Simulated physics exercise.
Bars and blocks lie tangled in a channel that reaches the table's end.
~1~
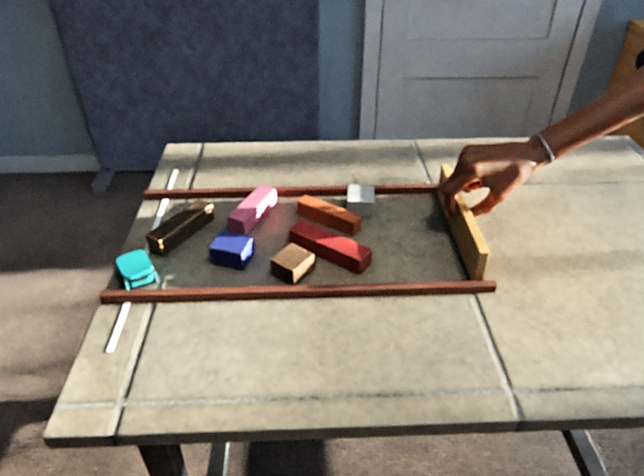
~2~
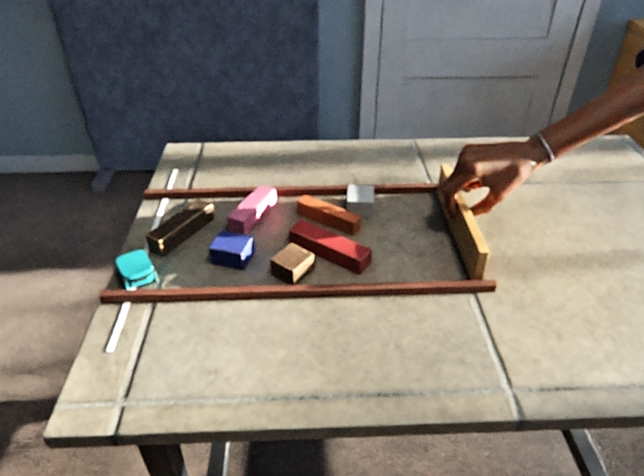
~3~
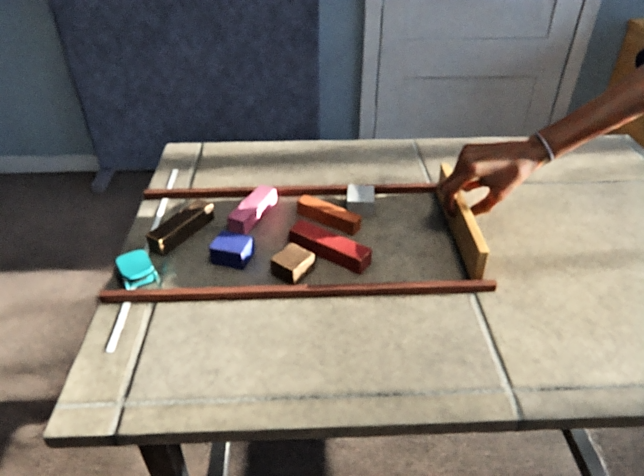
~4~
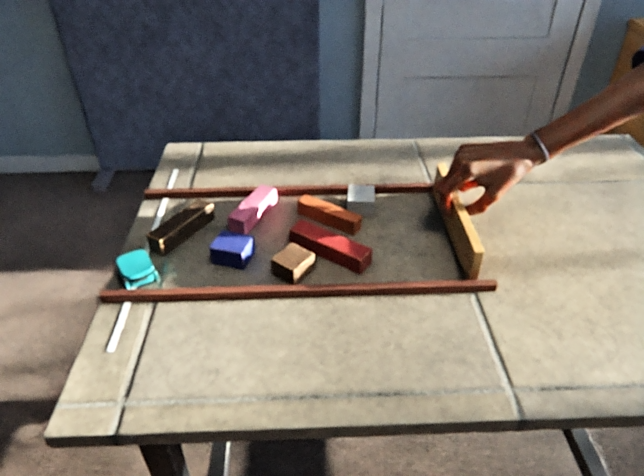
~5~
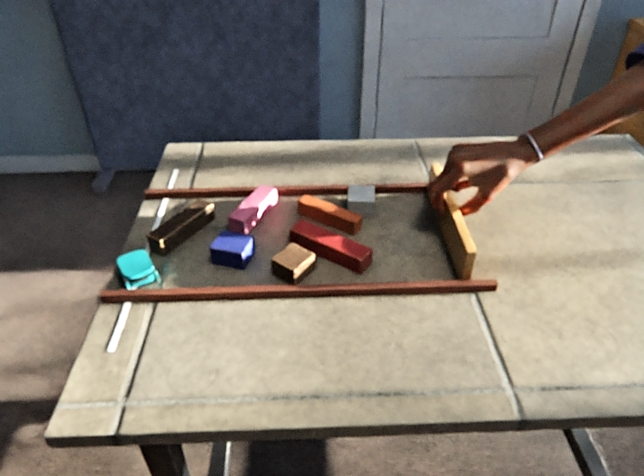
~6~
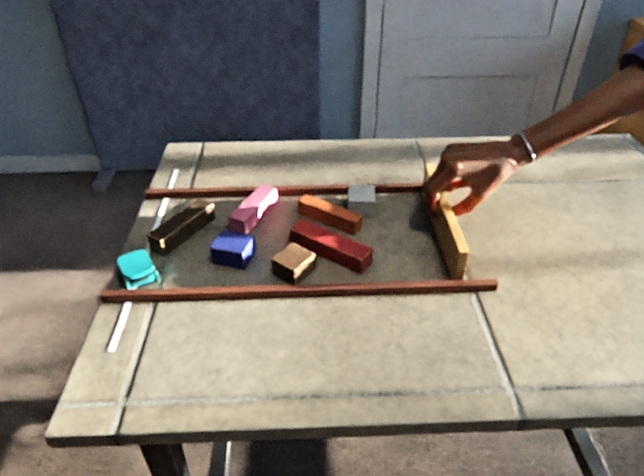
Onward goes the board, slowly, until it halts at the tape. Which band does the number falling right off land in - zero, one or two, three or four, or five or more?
It lands in the five or more band.
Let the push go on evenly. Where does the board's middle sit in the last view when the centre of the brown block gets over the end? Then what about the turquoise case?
Approx. (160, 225) for the first, approx. (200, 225) for the second.
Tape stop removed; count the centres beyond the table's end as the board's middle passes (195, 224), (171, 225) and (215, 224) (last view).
2, 4 and 1.
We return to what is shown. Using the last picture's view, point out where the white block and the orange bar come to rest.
Near (147, 205) and (128, 228).
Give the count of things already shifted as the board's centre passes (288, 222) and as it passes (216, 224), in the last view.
The first count is 6, and then it's 8.
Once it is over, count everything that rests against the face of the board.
The count in contact is 2.
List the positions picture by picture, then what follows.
The first picture shows turquoise case (136, 271); black bar (182, 227); blue block (232, 250); board (460, 219); tape (150, 242).
The second picture shows black bar (182, 226); brown block (293, 264).
The third picture shows blue block (232, 250); white block (360, 200).
The fourth picture shows turquoise case (137, 271); pink bar (253, 209).
The fifth picture shows black bar (182, 226); red bar (330, 246).
The sixth picture shows turquoise case (137, 271); black bar (183, 226); blue block (233, 250); board (442, 218); tape (151, 241).
Soon after, none off yet; turquoise case at rest near (137, 271); black bar at rest near (183, 226); blue block at rest near (233, 250).
Then, none off yet; turquoise case at rest near (137, 271); black bar moving near (178, 225); blue block moved about its own width near (211, 252).
Further on, one off so far; turquoise case moved about its own width near (106, 276); black bar on its side near (107, 265); blue block moved well along near (130, 254).
At rest, the number that fall off is five or more; fallen, red bar, brown block, pink bar, blue block, black bar and turquoise case.
